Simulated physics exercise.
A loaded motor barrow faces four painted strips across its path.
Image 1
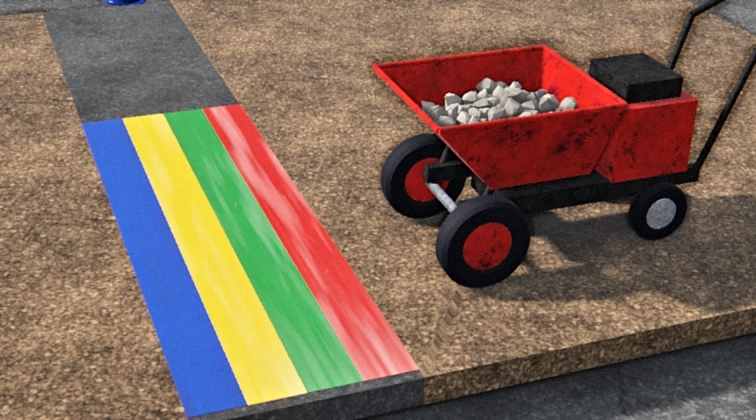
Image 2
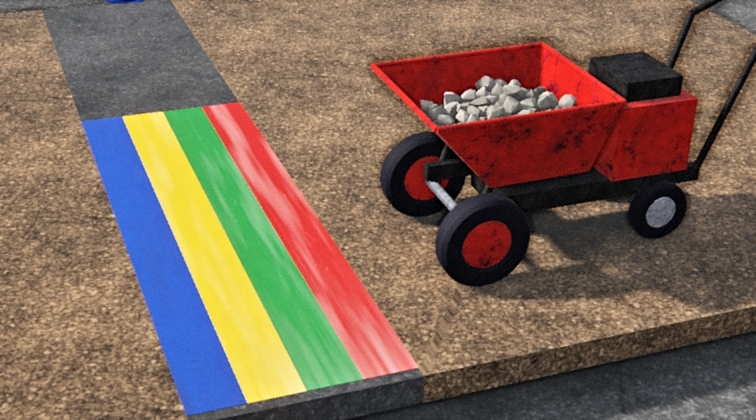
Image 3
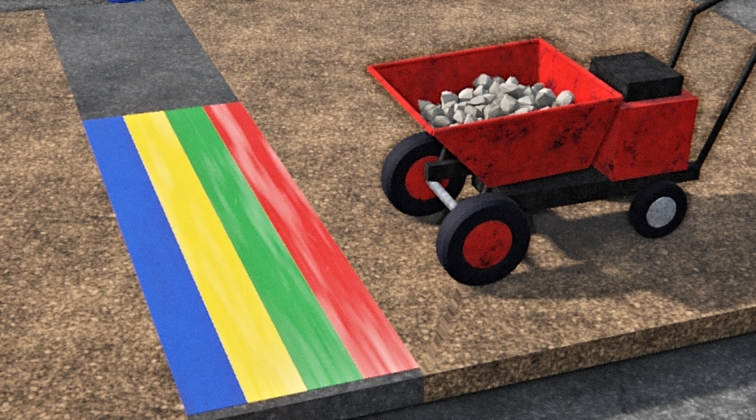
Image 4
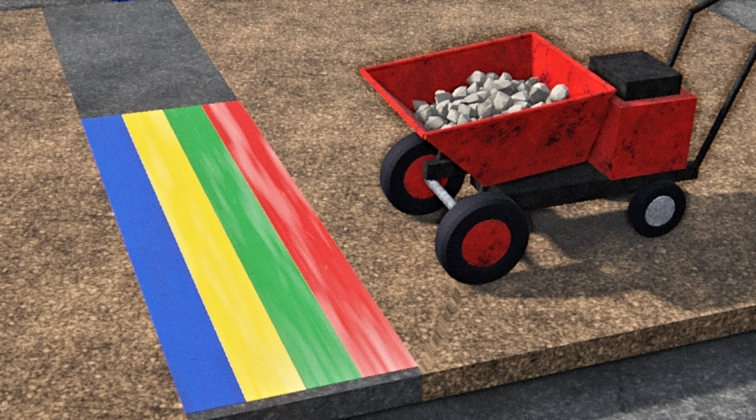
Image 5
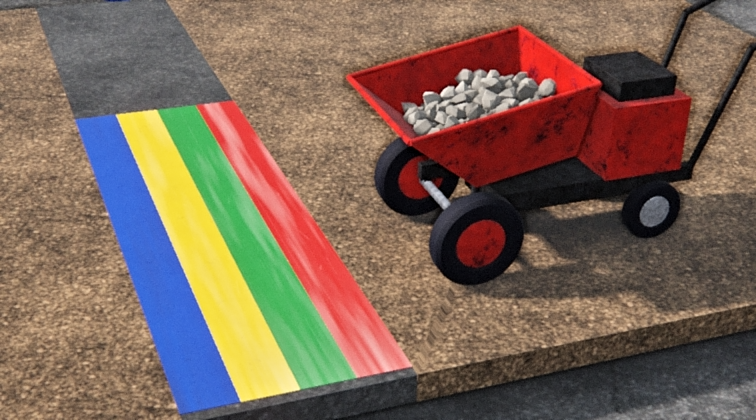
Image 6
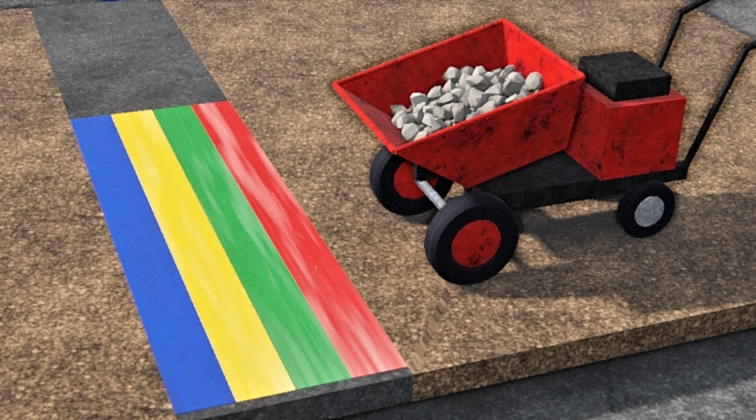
Red motor barrow loaded with broken stones standing beside blue, yellow, green and red painted strips, its skip gradually tilting forward.
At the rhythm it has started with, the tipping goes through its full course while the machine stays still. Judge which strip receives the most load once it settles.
The strip receiving the most is the green one.
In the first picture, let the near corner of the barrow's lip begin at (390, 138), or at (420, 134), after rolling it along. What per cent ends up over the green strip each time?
Close to 20 in a hundred, and close to 40 in a hundred.
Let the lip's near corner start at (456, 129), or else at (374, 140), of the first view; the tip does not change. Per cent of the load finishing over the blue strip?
In order, close to 0 and 20 in a hundred.
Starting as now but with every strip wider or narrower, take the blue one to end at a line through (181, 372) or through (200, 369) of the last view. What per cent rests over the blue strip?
The first one comes out at 10 percent, while the second comes out at 10 percent.
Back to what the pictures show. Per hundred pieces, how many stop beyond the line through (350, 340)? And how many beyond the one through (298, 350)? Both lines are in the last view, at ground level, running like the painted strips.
60 and 20 in a hundred.
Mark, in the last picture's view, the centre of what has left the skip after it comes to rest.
Somewhere around (273, 270) in the last picture.
Soon after the last picture, skip tipped steeply; all in the skip.
A little later, skip tipped steeply; nearly all in the skip; a stray few over the red strip; a stray few over the green strip.
Later still, skip tipped right over; about a third in the skip; a small part over the red strip; about a third over the green strip; a small part over the yellow strip; a stray few over the blue strip; a stray few off the paint.
At rest, skip tipped right over; about a third in the skip; about a quarter over the red strip; about a third over the green strip; a small part over the yellow strip; a stray few over the blue strip; a stray few off the paint.
